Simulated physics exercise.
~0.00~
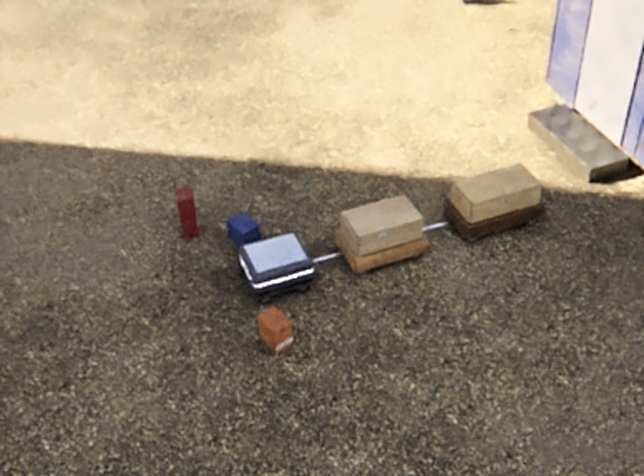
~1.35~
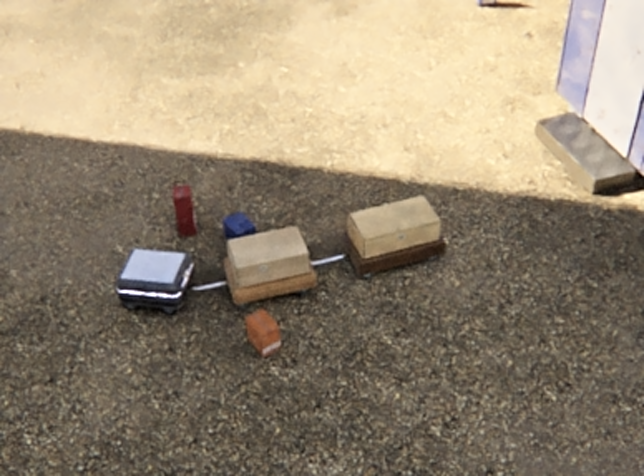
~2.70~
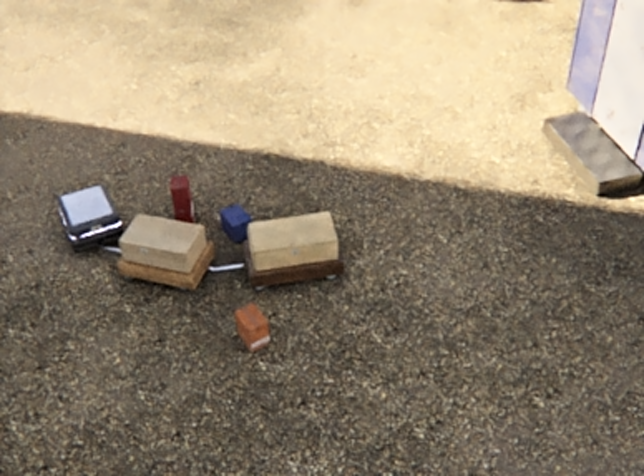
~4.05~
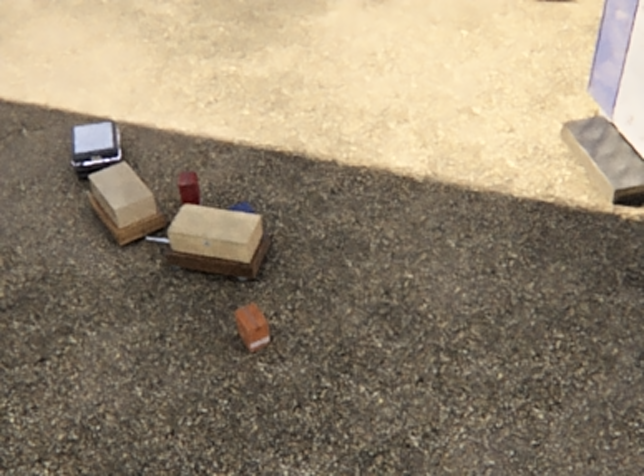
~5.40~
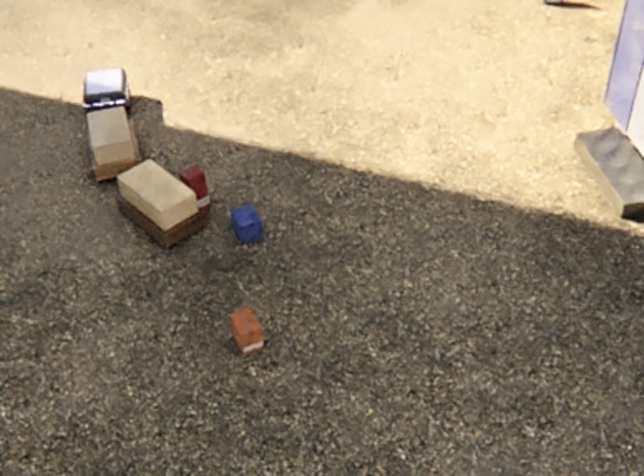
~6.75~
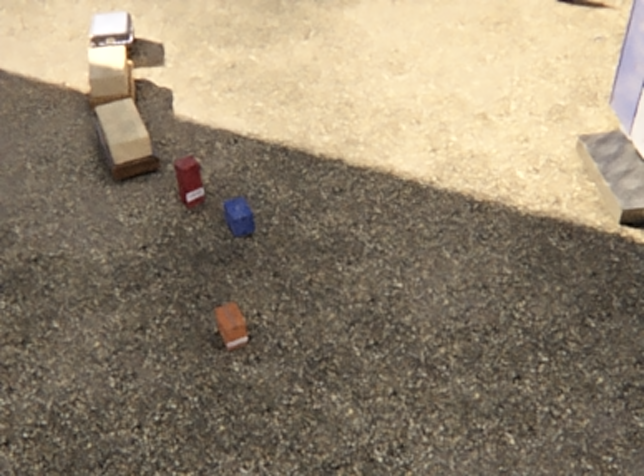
A small tug pulling two loaded carts leftward, curving around the red and blue boxes, then heading away into the sunlight.
